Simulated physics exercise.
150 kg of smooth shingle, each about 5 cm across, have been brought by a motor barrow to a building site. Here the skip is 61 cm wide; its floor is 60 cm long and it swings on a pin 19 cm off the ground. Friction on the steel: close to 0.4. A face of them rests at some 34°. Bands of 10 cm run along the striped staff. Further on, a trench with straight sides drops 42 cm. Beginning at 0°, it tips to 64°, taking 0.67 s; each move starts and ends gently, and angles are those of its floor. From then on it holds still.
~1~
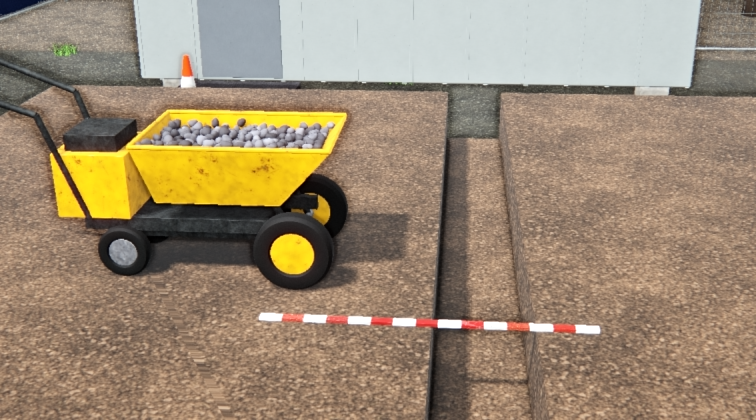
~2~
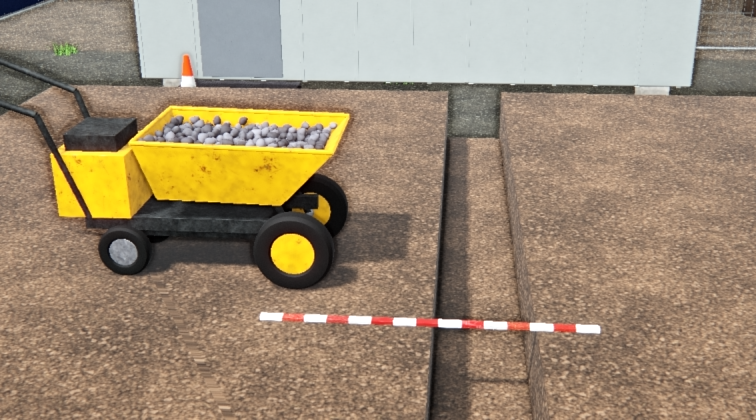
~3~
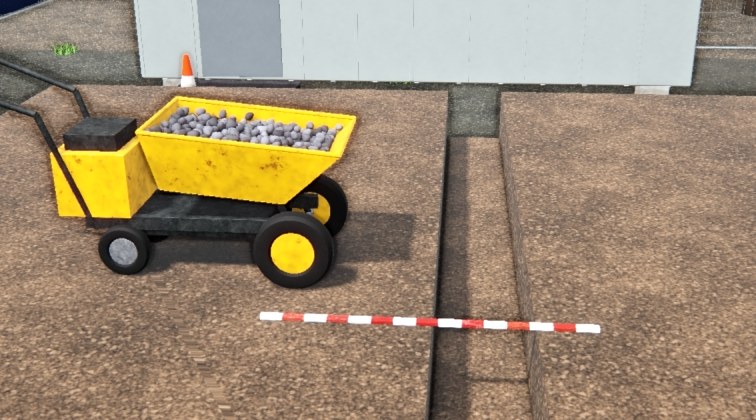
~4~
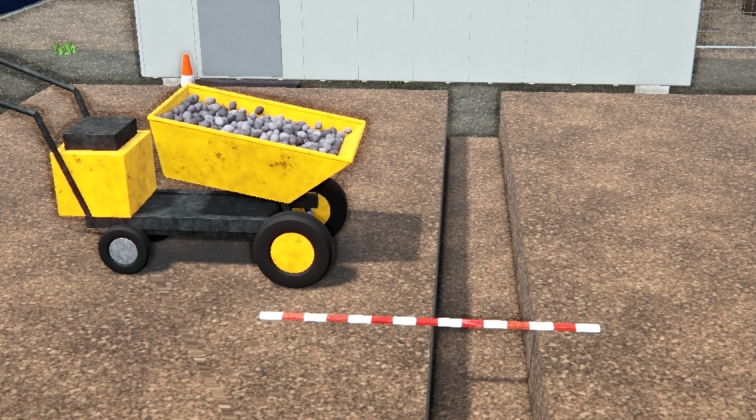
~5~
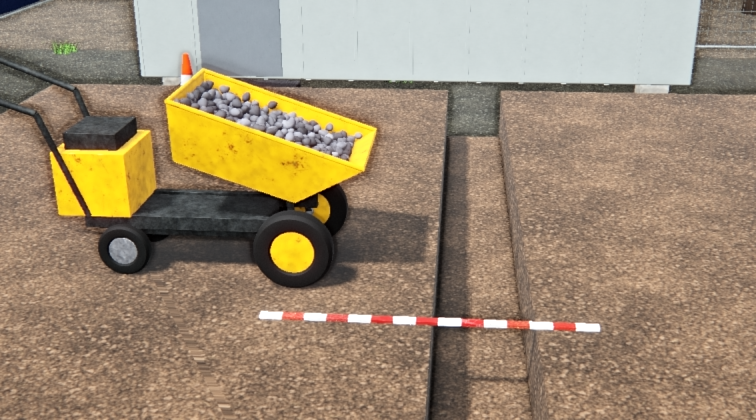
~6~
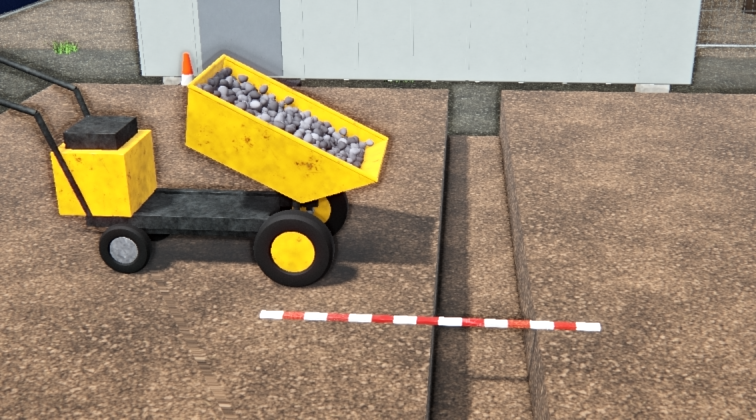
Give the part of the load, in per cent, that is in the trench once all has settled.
Close to 99 in a hundred.
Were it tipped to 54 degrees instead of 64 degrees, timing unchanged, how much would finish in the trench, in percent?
About 70 per cent would end up in the trench.
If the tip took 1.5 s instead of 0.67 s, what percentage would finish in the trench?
Close to 100 per cent then.
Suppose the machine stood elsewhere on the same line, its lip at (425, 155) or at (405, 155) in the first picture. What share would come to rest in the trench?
About 30 per cent from the first spot, about 50 from the second.
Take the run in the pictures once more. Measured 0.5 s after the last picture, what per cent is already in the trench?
Something like 15 in a hundred.
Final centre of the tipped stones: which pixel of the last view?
Their middle is at about (482, 326).
Then, 0.2 s after the last picture the floor is at 54°, 100 % in the skip; the foremost stones are at (396, 191).
Then, 0.5 s after the last picture the floor is at 64°, 78 % in the skip, 5 % short of the trench, 17 % in the trench; the foremost stones are at (477, 266).
Then, 0.8 s after the last picture the floor is at 64°, 23 % in the skip, 3 % short of the trench, 73 % in the trench, 1 % past the trench; the foremost stones are at (546, 286).
Then, 2.8 s after the last picture the floor is at 64°, 0 % in the skip, 99 % in the trench, 1 % past the trench; the foremost stones are at (585, 285).
